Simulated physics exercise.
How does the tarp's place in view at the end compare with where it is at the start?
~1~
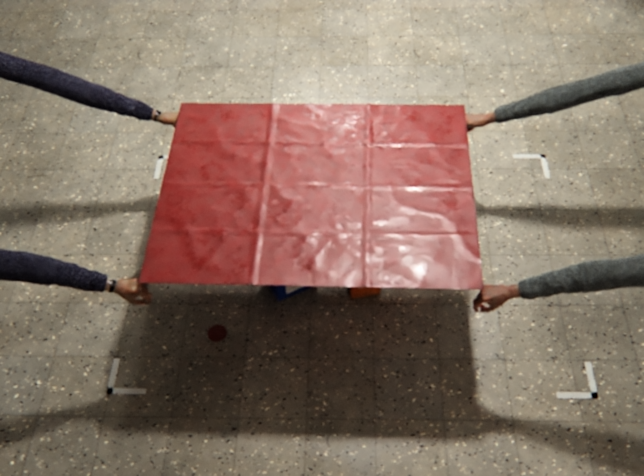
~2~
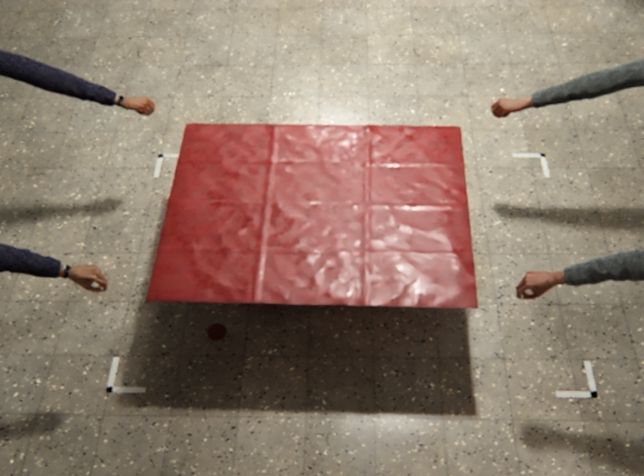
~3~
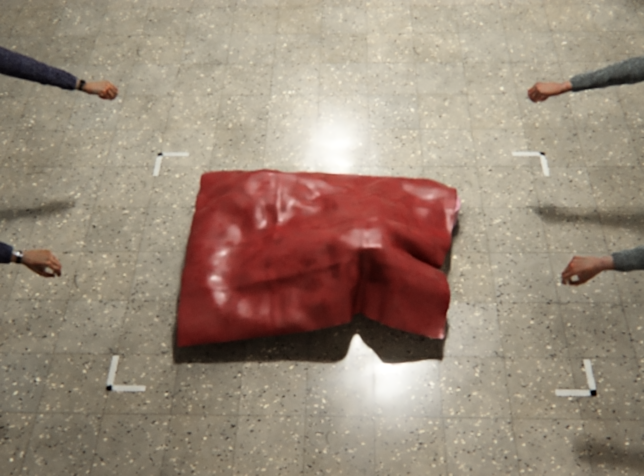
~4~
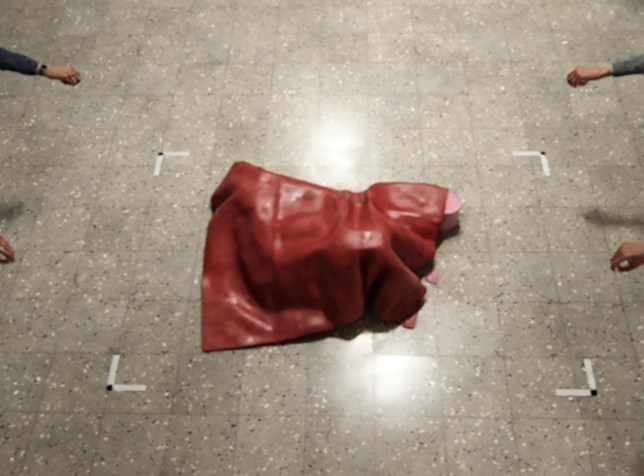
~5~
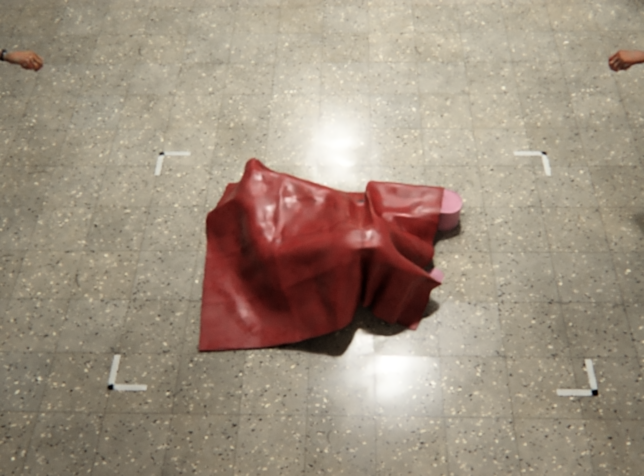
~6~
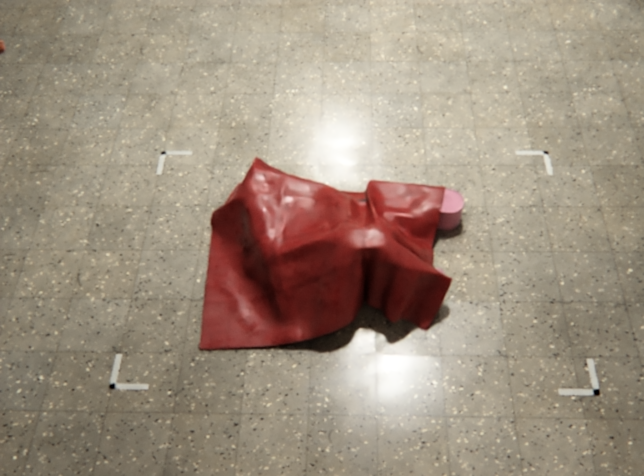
At the start the tarp is held up flat, higher in the view. At the end it sits lower and slightly farther to the right, draped in a heap near the floor.
